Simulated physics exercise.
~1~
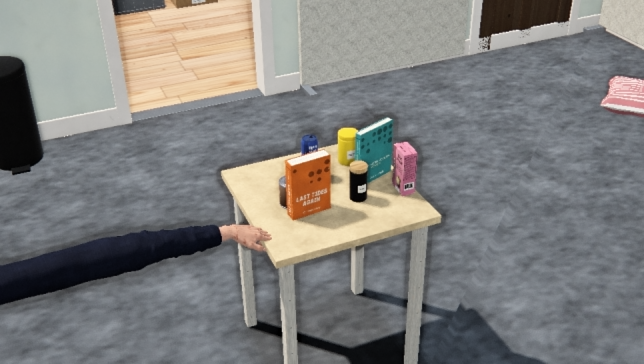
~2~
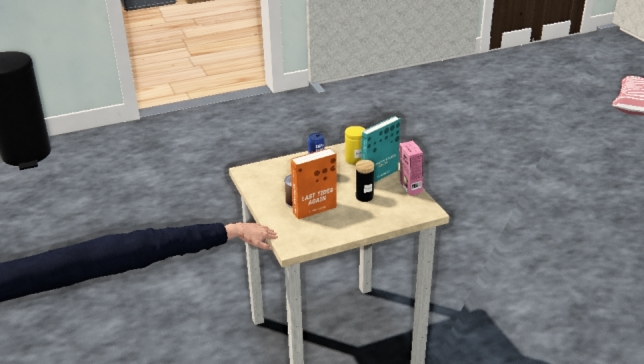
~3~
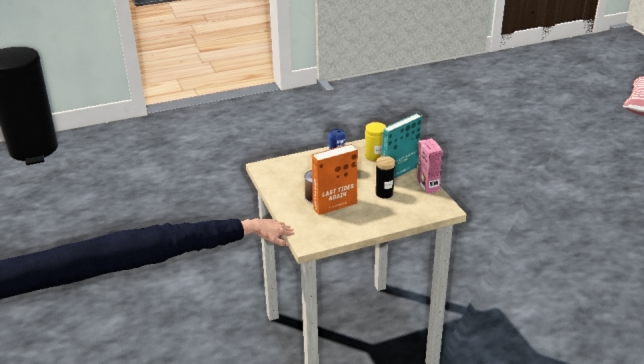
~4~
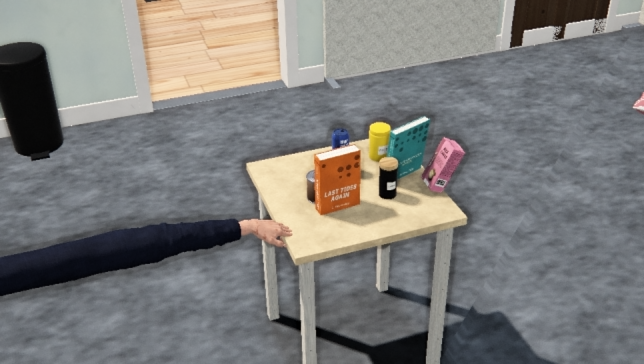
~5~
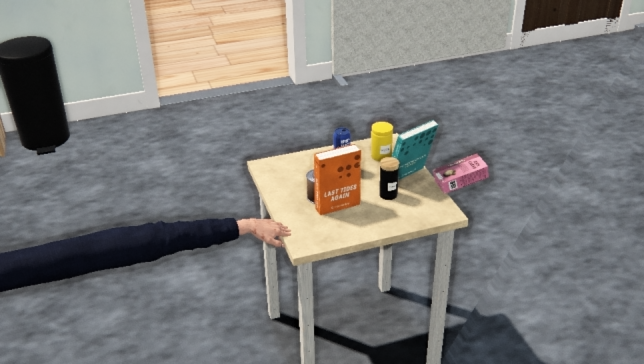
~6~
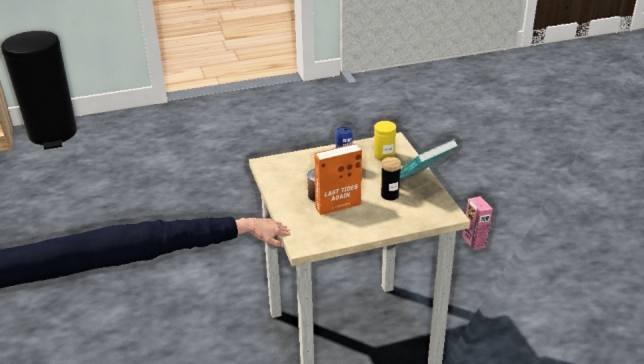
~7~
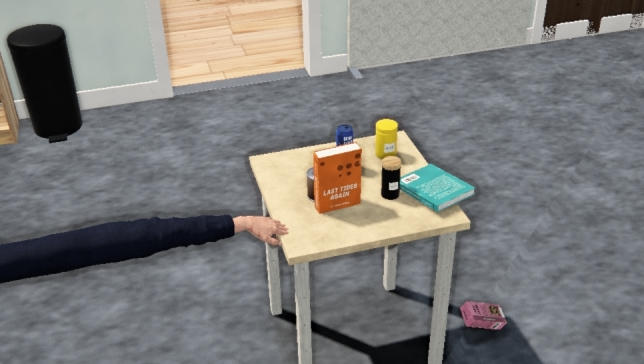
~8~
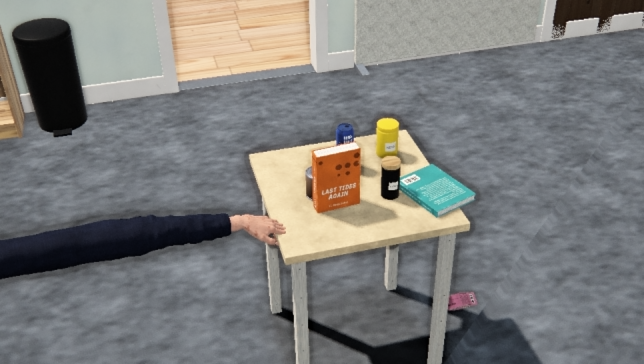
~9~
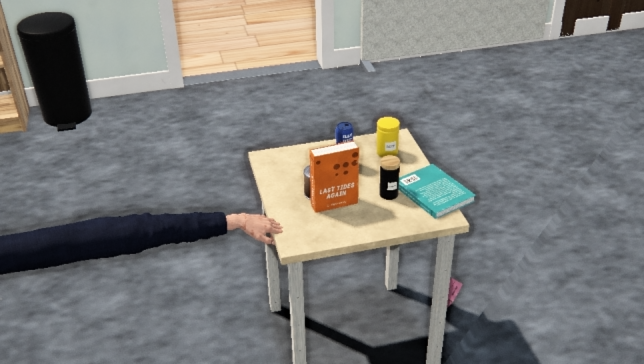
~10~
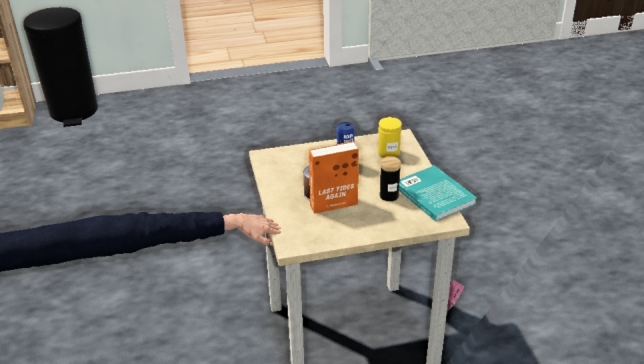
We see a hand at the edge of a small table of books and containers as the table shifts right and stops; the pink packet tips off the right side to the floor, and the turquoise book topples flat, while the orange book, jars and remaining containers stay standing.
